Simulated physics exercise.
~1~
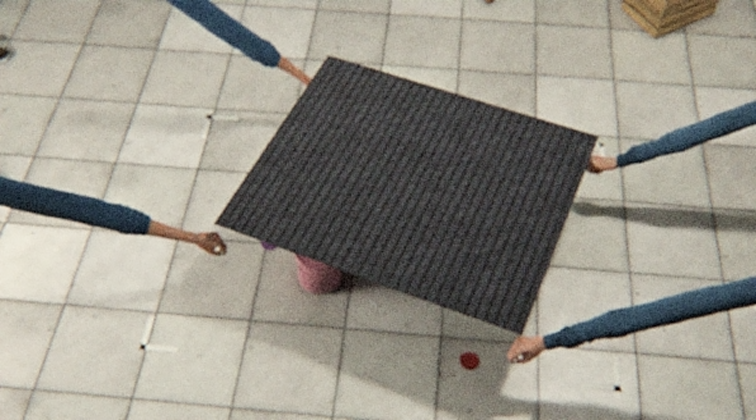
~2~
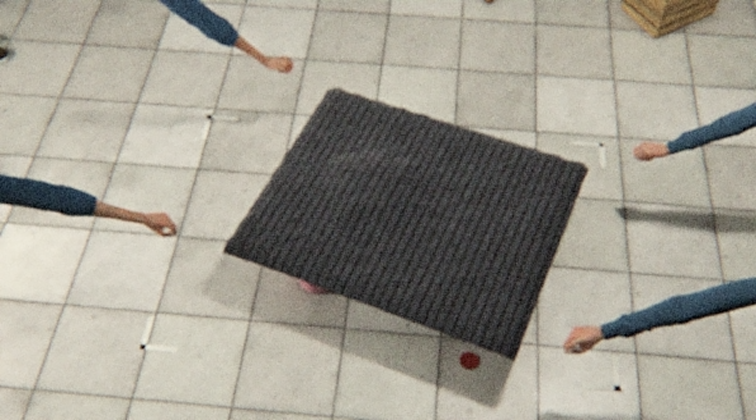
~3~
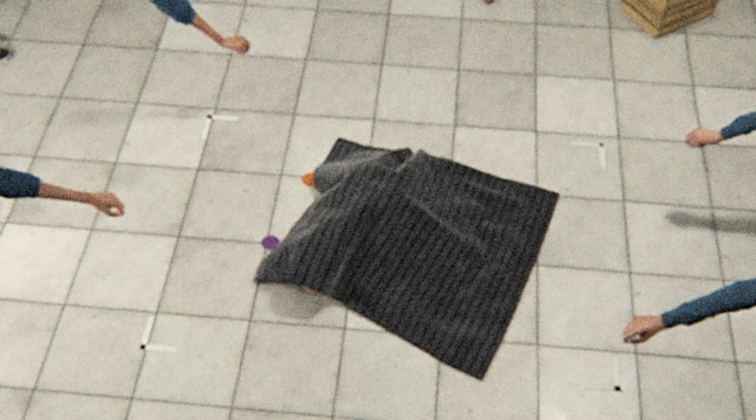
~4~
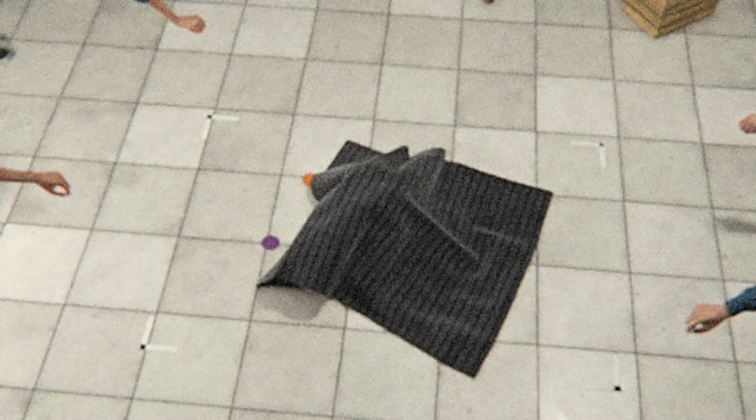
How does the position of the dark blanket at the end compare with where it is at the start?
At the start it is stretched flat in the air between the four hands, while at the end it lies lower down, draped in folds over what is beneath it and resting partly on the tiled floor.
Four arms in blue sleeves, two on the left and two on the right, hold a dark grey ribbed blanket level above a pale tiled floor, seen from high above. A pink object stands beneath it, a red disc lies near its lower edge, and a wooden crate sits at the upper right. The hands let go and draw back as the blanket drops. It sags over what stands below, rising into folds on its left side and covering the red disc. It ends rumpled on the floor, with an orange lid and a purple lid still showing at its left.
